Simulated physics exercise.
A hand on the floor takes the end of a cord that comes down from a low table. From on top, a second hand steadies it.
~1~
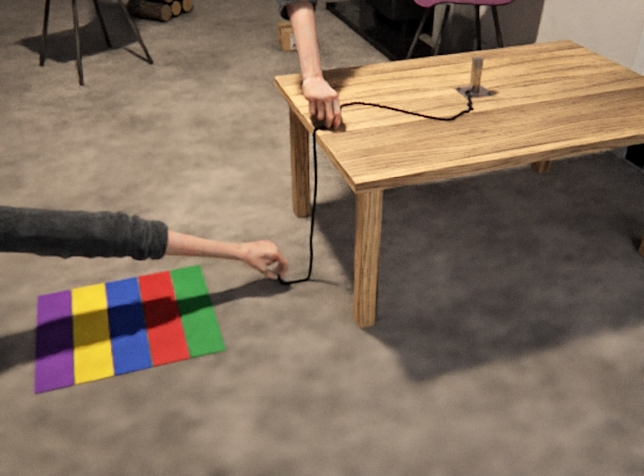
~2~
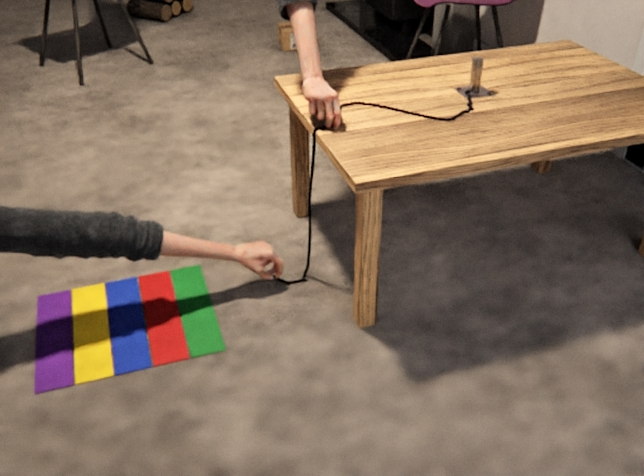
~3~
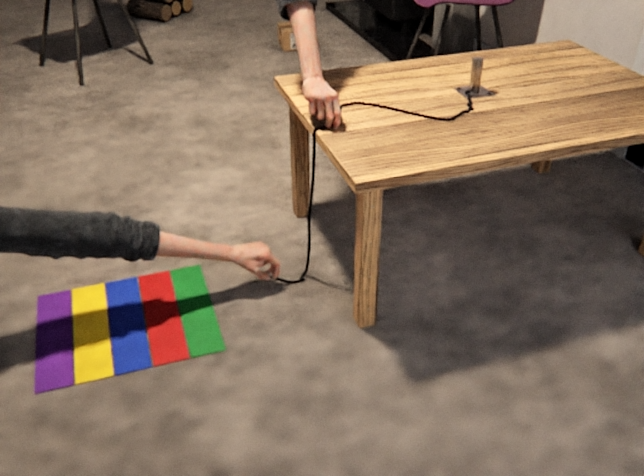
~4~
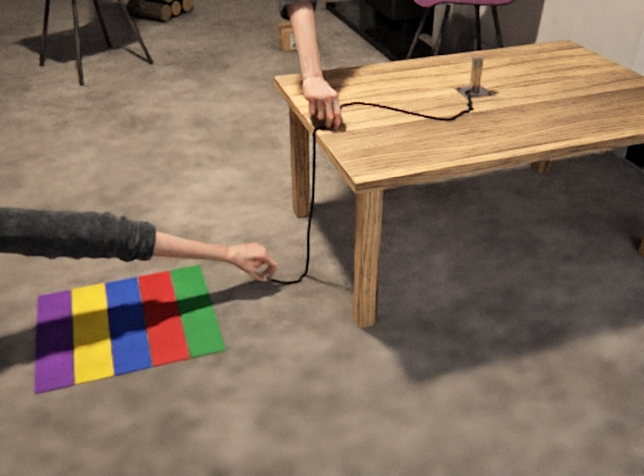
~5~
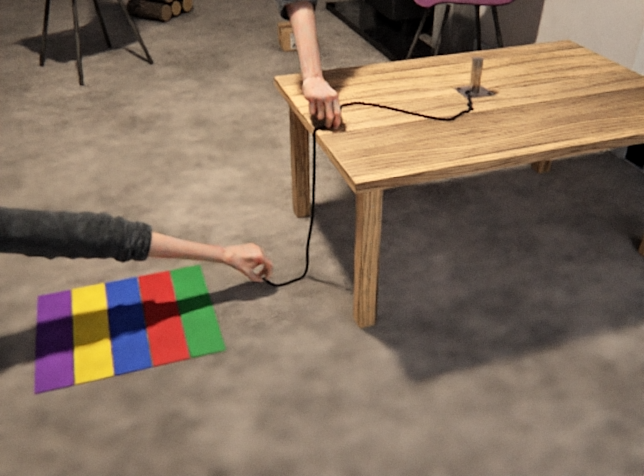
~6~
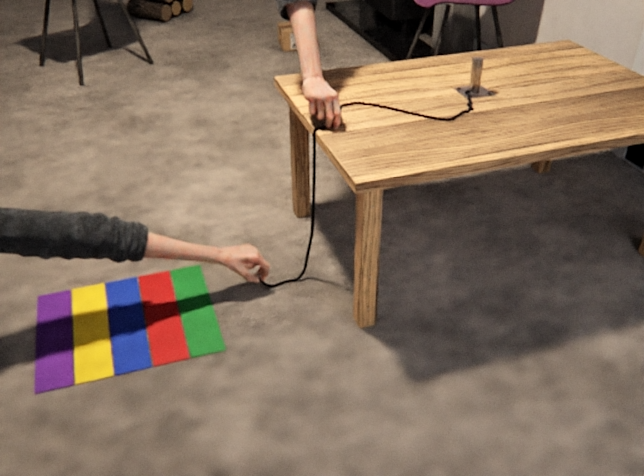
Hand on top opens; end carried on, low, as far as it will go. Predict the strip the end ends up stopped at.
The end ends up at the purple strip.
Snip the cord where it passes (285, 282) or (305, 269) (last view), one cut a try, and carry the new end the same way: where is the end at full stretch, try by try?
For the first cut it's about (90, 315), and for the second about (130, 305).
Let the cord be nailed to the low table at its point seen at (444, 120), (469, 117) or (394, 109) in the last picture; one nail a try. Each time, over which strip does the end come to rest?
You'd see yellow first, yellow next, and blue last.
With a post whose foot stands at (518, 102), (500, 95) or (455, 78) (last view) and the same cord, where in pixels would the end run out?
Estimated pixels per try: (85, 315); (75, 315); (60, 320).
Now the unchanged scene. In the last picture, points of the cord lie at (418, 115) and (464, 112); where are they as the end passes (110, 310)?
(366, 112) and (415, 101).
A little later, end near (110, 310); over blue.
Next, end near (72, 317); over yellow.
When it is tight, end near (49, 322); over purple. It gets as far as the purple strip.
